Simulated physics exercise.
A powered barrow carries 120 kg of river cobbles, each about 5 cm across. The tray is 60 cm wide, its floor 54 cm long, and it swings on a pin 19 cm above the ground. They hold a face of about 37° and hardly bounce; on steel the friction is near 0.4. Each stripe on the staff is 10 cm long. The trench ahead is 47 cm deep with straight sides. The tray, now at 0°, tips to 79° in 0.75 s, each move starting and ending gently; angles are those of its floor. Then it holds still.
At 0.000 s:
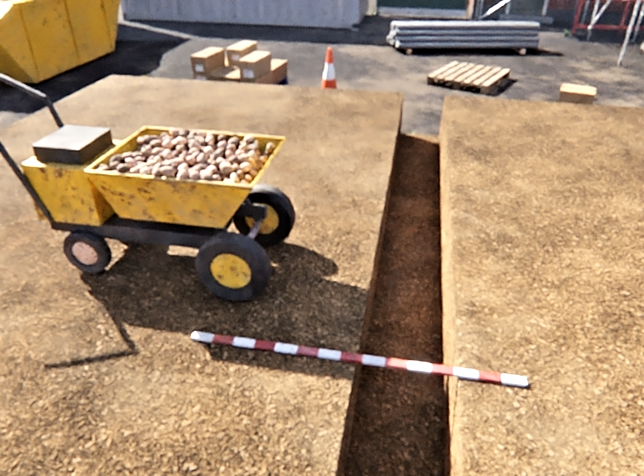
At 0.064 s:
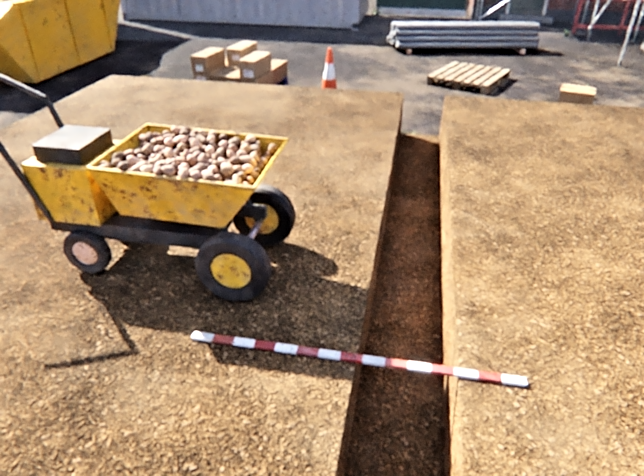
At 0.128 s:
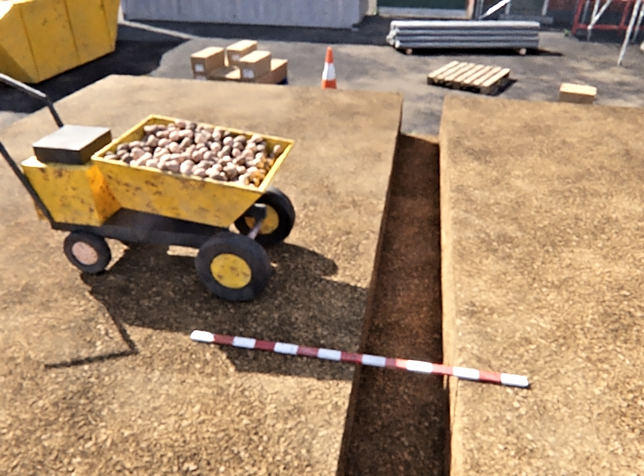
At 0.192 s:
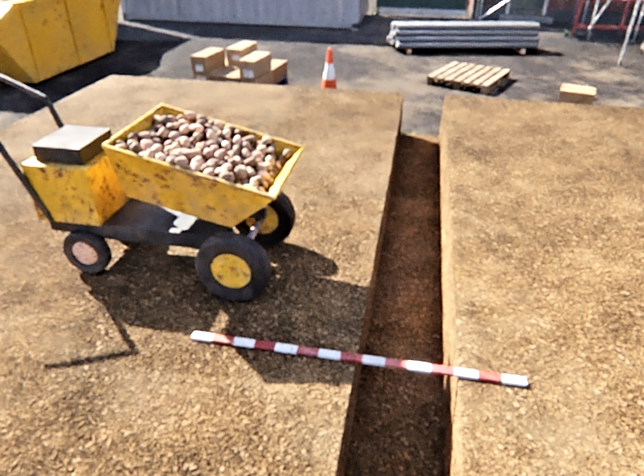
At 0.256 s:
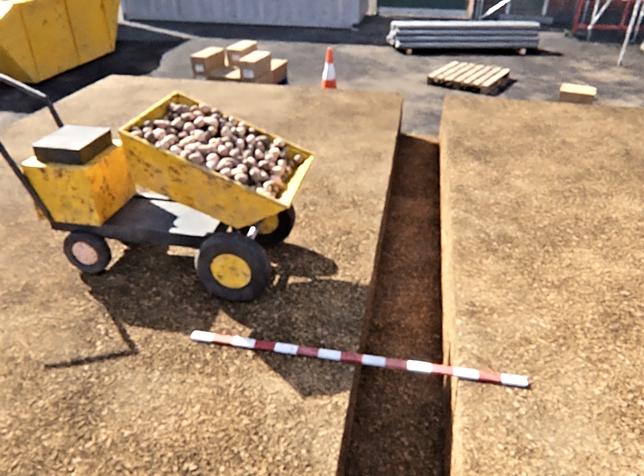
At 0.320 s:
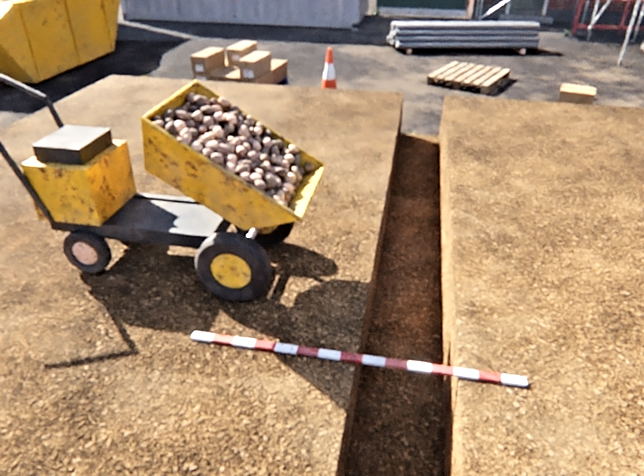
Yellow barrow's tray of rounded stones tilting steadily steeper toward a narrow trench on the right, its wheels staying still.
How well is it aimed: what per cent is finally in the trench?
Close to 84 in a hundred.
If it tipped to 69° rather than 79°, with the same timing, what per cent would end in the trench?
In that case some 85 per cent.
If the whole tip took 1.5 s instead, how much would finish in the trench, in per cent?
It would be near 80 per cent.
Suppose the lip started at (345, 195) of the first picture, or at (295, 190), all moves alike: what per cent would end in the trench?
About 50 and 100 per cent.
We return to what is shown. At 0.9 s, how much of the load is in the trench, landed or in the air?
Some 40 per cent.
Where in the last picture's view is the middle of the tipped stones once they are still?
Near (405, 341).
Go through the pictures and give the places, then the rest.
The first frame shows lip at (252, 188), floor tilted 0°, highest stones at (186, 137).
The second frame shows lip at (255, 189), floor tilted 2°, highest stones at (179, 137); the stones move at 0.4 m/s on average.
The third frame shows lip at (263, 192), floor tilted 6°, highest stones at (171, 132); the stones move at 0.7 m/s on average.
The fourth frame shows lip at (275, 198), floor tilted 13°, highest stones at (175, 123); the stones move at 1.0 m/s on average.
In the fifth frame, the tray is at 21°, its lip at (288, 207); the top of the load is at (181, 114); the stones move at 1.2 m/s on average.
In the sixth frame, the tray is at 31°, its lip at (301, 219); the top of the load is at (196, 105); the stones move at 1.3 m/s on average.
After 0.6 s the floor is at 66°; 100 % in the tray; the foremost stones are at (337, 237).
After 0.9 s the floor is at 79°; 47 % in the tray, 13 % short of the trench, 40 % in the trench; the foremost stones are at (424, 324).
After 1.2 s the floor is at 79°; 7 % in the tray, 17 % short of the trench, 77 % in the trench; the foremost stones are at (441, 353).
After 3.2 s the floor is at 79°; 0 % in the tray, 16 % short of the trench, 84 % in the trench; the foremost stones are at (442, 339).
